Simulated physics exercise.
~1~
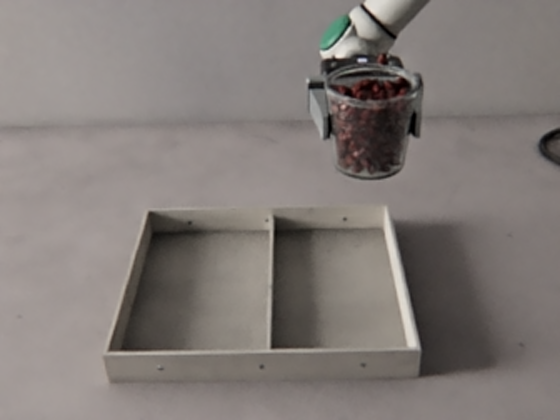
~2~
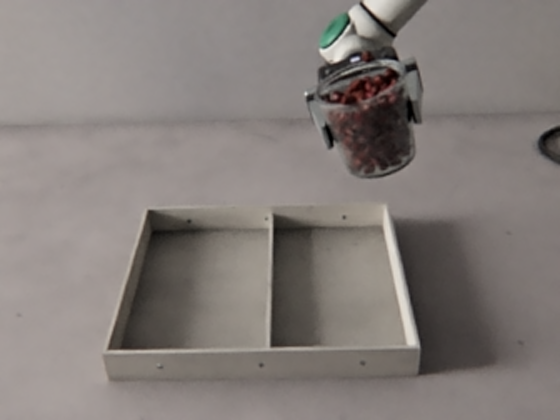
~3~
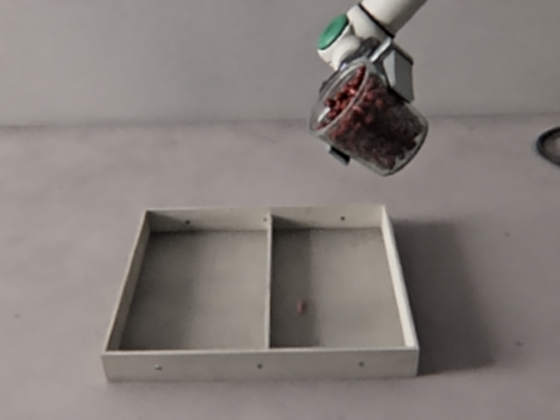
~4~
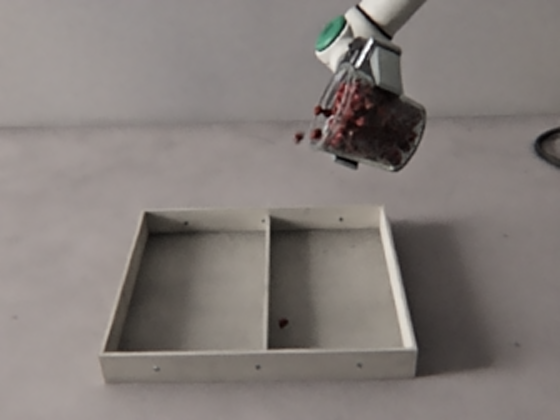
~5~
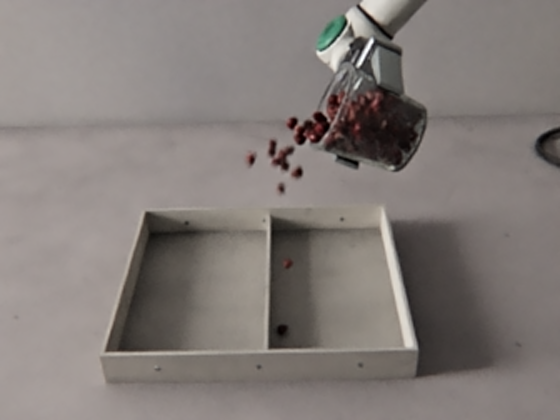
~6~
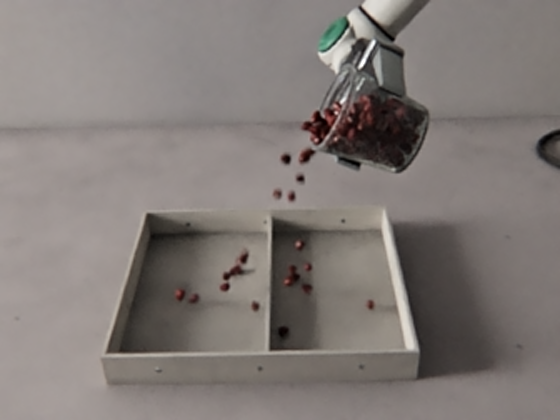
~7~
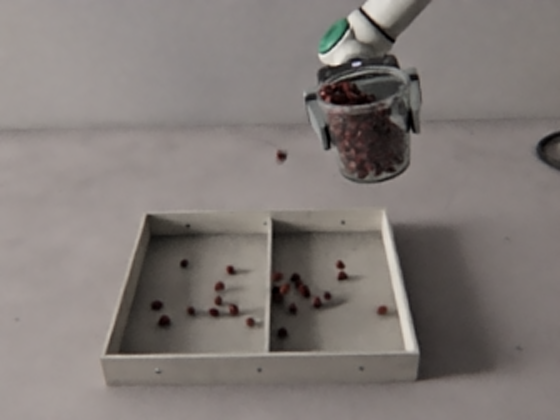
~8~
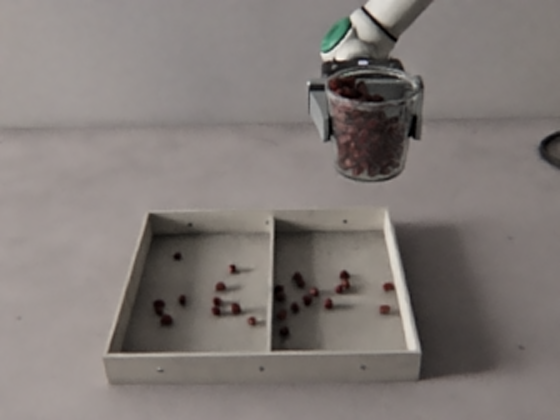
A robot arm tipped a clear cup of dark red beans toward the left, spilling some into both halves of a divided tray below, then turned it upright again with most of the beans still inside.
